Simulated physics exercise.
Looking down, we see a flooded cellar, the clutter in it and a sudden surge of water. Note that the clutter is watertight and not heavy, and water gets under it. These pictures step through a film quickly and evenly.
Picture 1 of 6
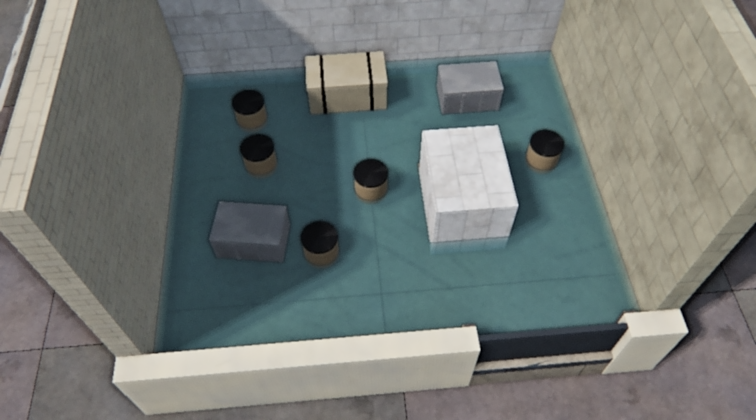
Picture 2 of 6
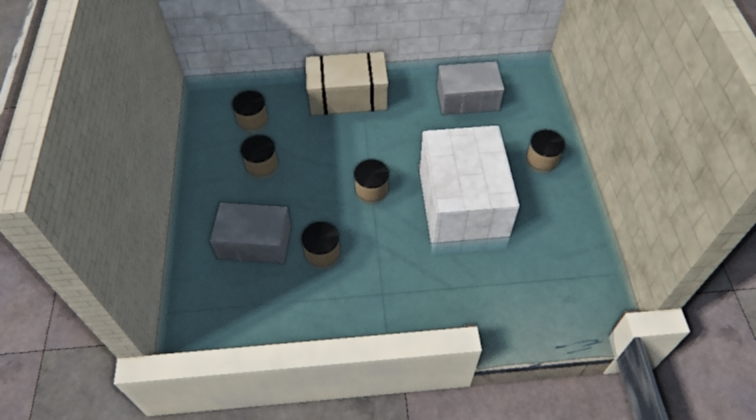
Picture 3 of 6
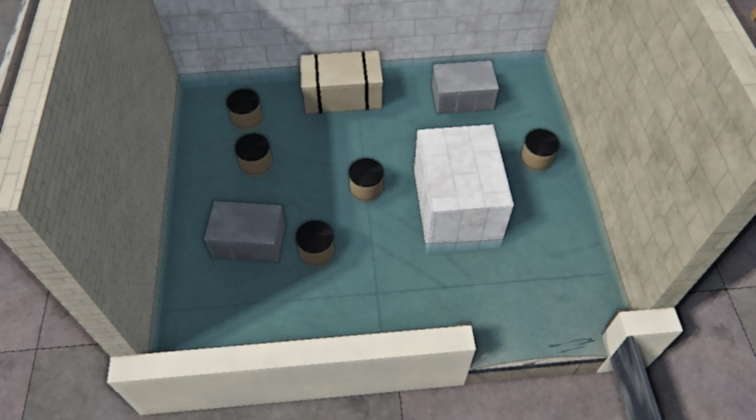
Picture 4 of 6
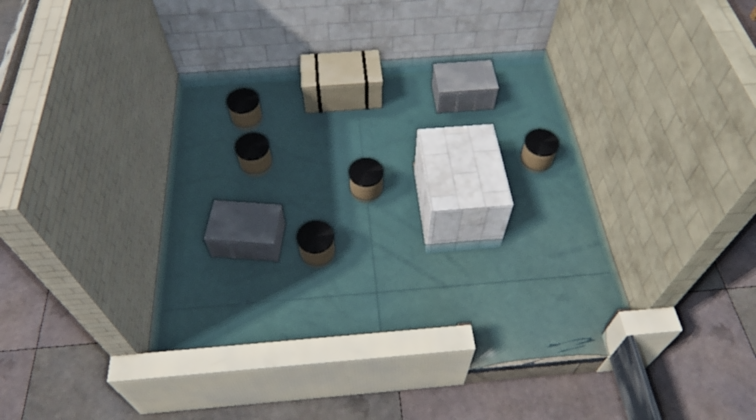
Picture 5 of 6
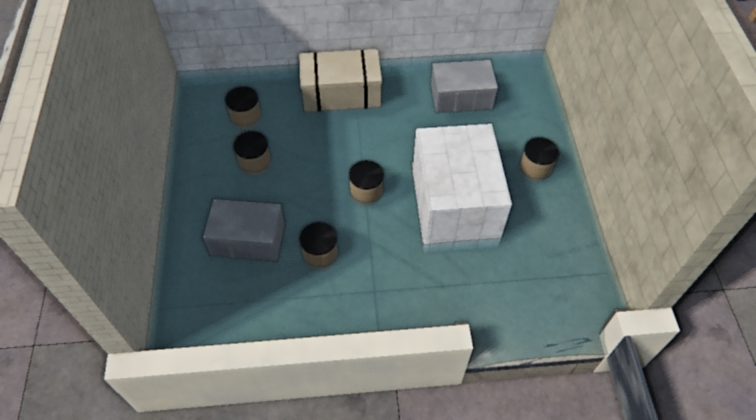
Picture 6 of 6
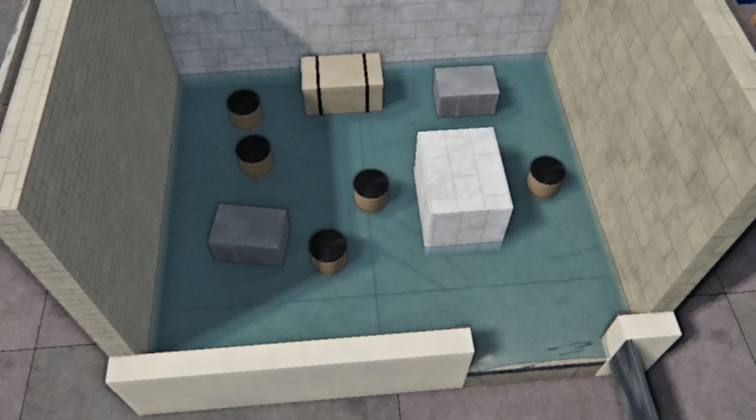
In a flooded cellar scattered with pails and blocks, the dark gate at the front right swung open, and after a still moment a few of the floating pails drifted slightly toward the front.
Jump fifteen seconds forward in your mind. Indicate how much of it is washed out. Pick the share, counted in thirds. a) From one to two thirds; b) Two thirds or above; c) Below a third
a.
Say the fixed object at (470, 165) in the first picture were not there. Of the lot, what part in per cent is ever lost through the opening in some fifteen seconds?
Estimated share: Approx. 50 %.
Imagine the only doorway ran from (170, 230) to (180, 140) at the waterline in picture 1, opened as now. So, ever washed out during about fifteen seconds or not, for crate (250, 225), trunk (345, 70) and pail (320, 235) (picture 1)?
Object one: Leaves; object two: Leaves; object three: Leaves.
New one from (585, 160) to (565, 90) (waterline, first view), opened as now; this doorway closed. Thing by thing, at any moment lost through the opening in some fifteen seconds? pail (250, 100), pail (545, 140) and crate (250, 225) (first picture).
Per object, as asked: Not flushed / flushed / not flushed.
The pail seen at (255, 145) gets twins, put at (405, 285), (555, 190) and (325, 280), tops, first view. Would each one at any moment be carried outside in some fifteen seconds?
Exits, exits, exits.
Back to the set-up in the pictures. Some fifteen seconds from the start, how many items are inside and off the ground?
3 in all.
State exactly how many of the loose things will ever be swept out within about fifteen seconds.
By my count, 5.
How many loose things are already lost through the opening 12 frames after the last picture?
The count is 2.
A moment on, 0 of 8 are out; 8 afloat.
Next, 2 of 8 are out; 6 afloat.
Later, 3 of 8 are out; 5 afloat.
In the end, 5 of 8 are out; 3 afloat.
